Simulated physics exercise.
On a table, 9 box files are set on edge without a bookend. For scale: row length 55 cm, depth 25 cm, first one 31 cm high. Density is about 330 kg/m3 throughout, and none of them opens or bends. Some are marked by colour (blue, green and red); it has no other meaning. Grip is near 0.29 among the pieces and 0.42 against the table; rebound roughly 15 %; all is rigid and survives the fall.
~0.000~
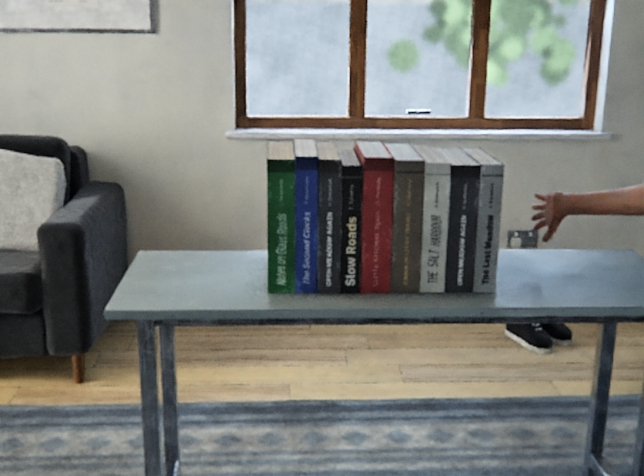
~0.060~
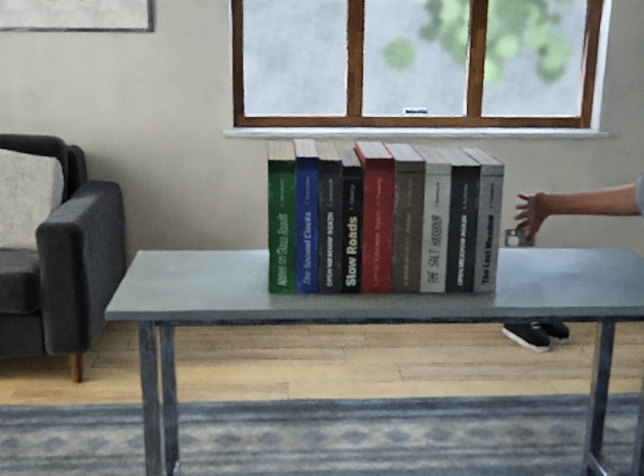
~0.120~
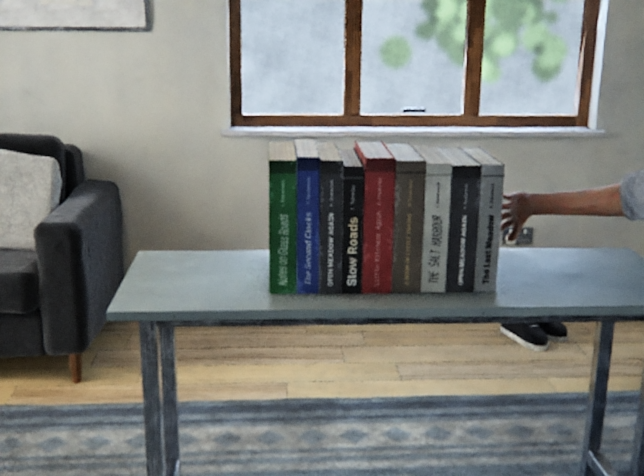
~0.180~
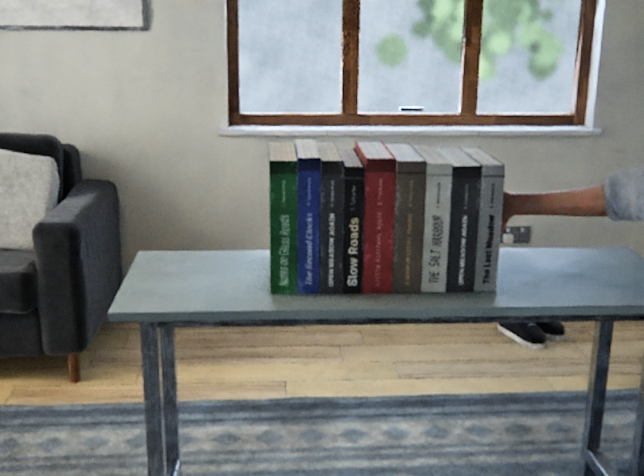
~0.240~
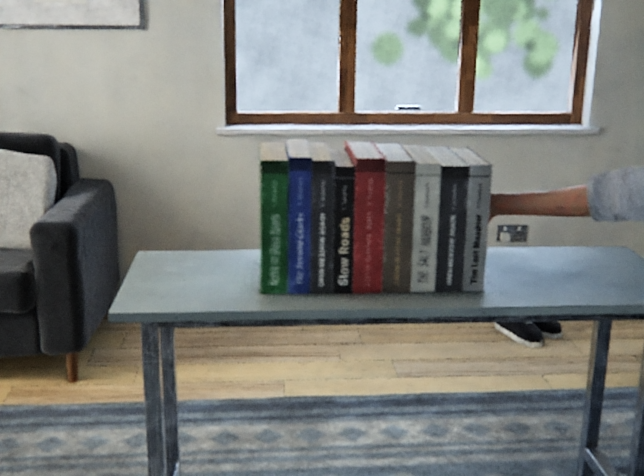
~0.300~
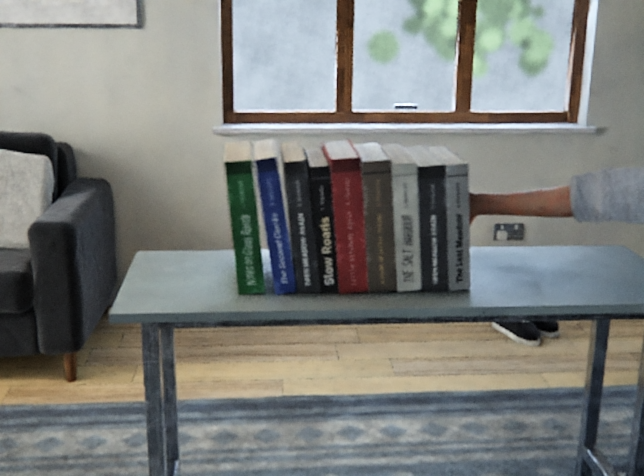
The clip opens on a row of upright book-like volumes on a gray table, with a hand reaching in from the right. The hand moves left until it meets the end of the row, then pushes, and the whole row shifts a short way left, the volumes leaning slightly left.
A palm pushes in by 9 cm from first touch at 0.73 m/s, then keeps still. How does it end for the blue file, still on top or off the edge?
It remains on top.
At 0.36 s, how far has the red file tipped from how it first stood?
Roughly 15°.
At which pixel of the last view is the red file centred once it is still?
Near (284, 227).
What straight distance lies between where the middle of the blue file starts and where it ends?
Roughly 40 cm away.
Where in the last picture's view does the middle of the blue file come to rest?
Near (153, 270).
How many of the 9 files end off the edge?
It comes to 1.
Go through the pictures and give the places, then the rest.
In the first picture (pixels give the middle of a visible side; the camera moves round a little), hand (558, 209) 15 cm from the first; blue file (307, 227); green file (281, 228); red file (377, 227); none has stirred.
Hand (541, 208) 10 cm from the first; blue file (307, 227), in the second picture.
Hand (523, 208) 58 mm from the first; blue file (308, 227), in the third picture.
Hand (506, 208) 15 mm from the first; blue file (309, 227), in the fourth picture.
Hand 29 mm in; blue file (300, 227); movement in 4 of them, in the fifth picture.
Hand (470, 208) 7 cm in; blue file (276, 227) 8° from how it stood; green file (245, 229) 5° from how it stood; red file (350, 227) 5° from how it stood; movement in 9 of them, in the sixth picture.
After 0.36 s, none of the 9 files off the edge, 9 disturbed; blue file 19° from how it stood; green file 19° from how it stood.
After 0.52 s, none of the 9 files off the edge, 9 disturbed; blue file 46° from how it stood; green file 67° from how it stood.
After 1.18 s, 1 of the 9 files off the edge; blue file on its side; green file upside down.
In the end (1.4 s), 1 of the 9 files off the edge; blue file on its side; green file on its side; red file 49° from how it stood. From the last view, middles, blue file near (153, 270).
